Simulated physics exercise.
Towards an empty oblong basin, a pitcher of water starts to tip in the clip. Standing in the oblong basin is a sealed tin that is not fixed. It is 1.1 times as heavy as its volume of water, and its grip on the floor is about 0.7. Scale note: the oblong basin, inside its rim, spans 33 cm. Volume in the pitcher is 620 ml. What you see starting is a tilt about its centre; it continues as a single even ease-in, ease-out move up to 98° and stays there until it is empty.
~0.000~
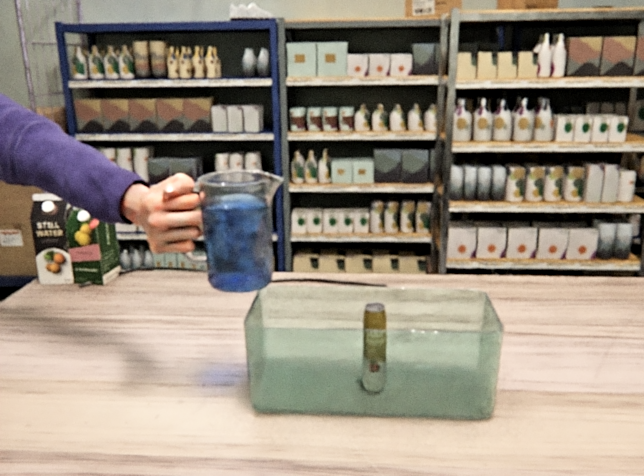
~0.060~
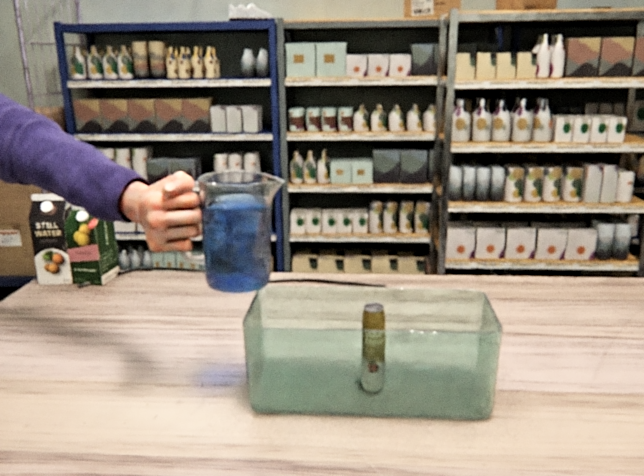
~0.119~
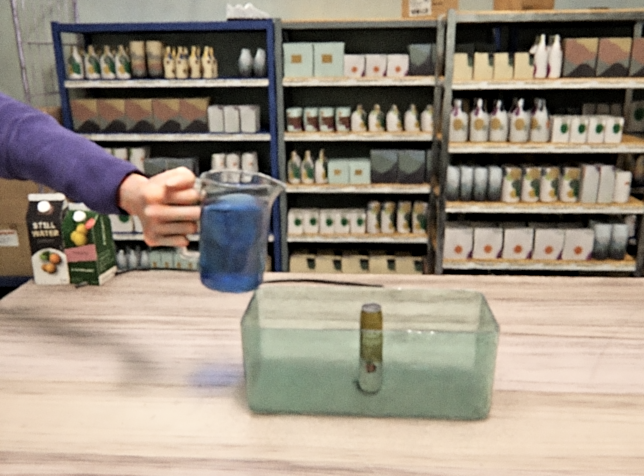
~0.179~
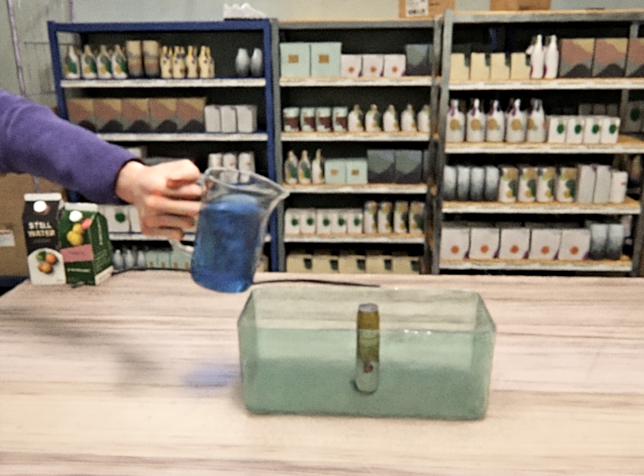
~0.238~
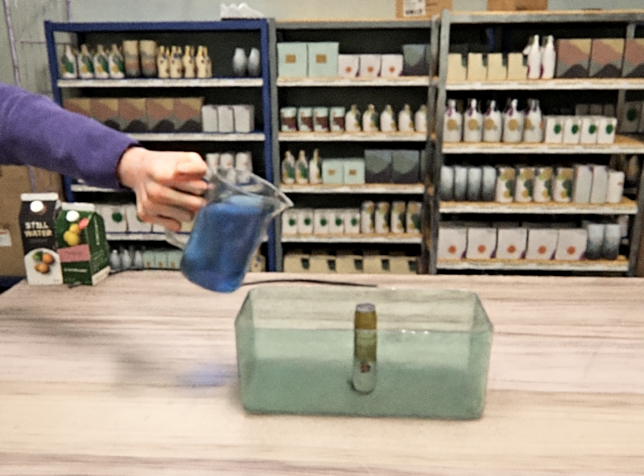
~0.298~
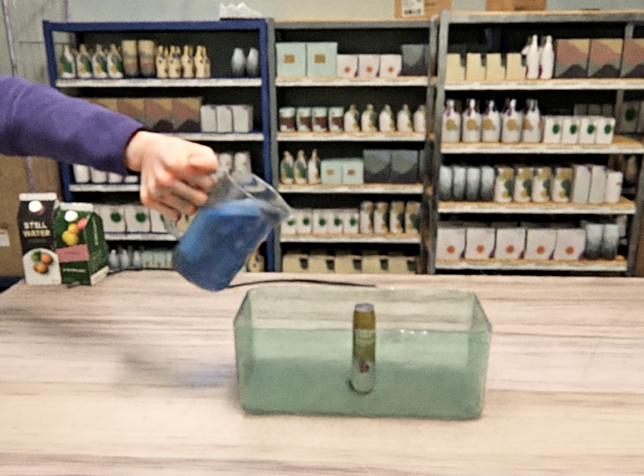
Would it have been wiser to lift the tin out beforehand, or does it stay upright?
It stays upright.
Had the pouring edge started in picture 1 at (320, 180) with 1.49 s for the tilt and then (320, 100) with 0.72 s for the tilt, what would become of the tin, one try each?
First it tips over; then it stays on its base.
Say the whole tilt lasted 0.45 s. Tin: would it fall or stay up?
After the tilt, the tin is still standing.
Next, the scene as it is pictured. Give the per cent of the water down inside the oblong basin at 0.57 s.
At that time the basin holds about 10 per cent of the liquid.
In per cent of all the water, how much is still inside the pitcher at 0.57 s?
At that time about 76 in a hundred parts are still held.
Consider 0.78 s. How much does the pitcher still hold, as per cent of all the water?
About 34 % is still there.
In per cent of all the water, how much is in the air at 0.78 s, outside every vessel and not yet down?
Something like 14 per cent is in the air then.
After 0.57 s the tilt is 89° and 75 per cent is still to pour; the tin stands where it began.
After 0.78 s the tilt is 98° and 35 per cent is still to pour; the tin stands where it began.
After 0.99 s the tilt is 98° and 11 per cent is still to pour; the tin stands 1 cm from where it began.
After 1.22 s the tilt is 98° and 3 per cent is still to pour; the tin stands 1 cm from where it began.
In the end the tin stands 1 cm from where it began.
